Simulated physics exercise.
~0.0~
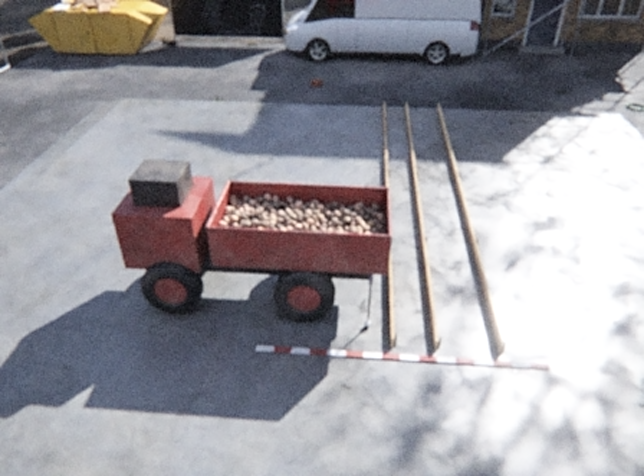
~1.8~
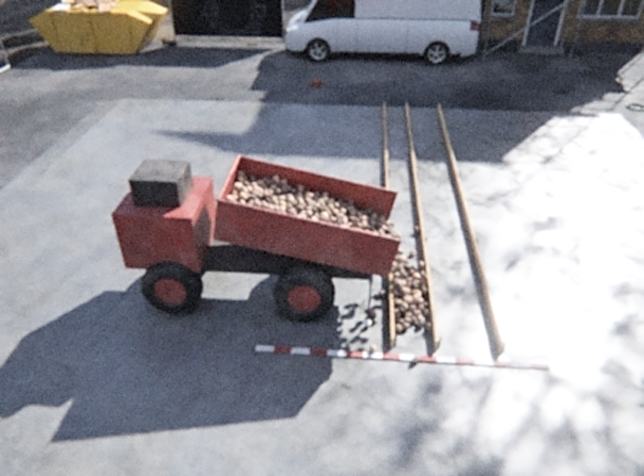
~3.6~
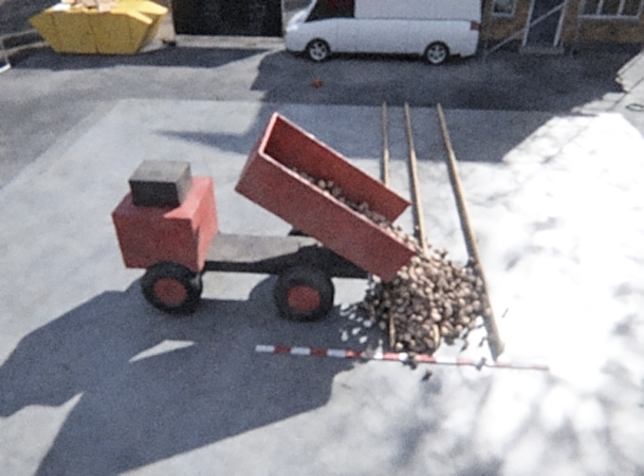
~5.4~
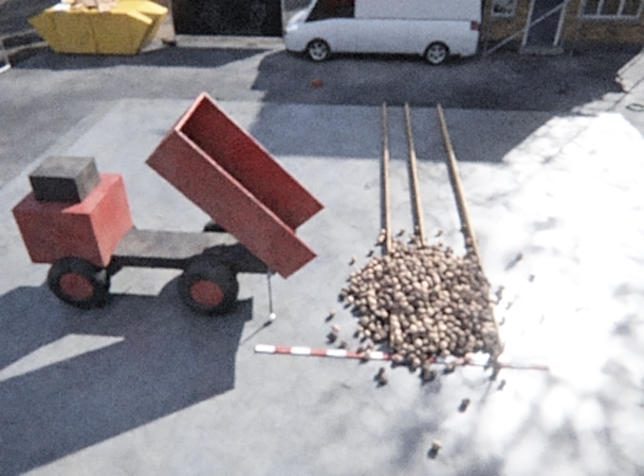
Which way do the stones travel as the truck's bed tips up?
The stones move to the right, sliding off the lowered end of the bed and onto the ground around the boards.
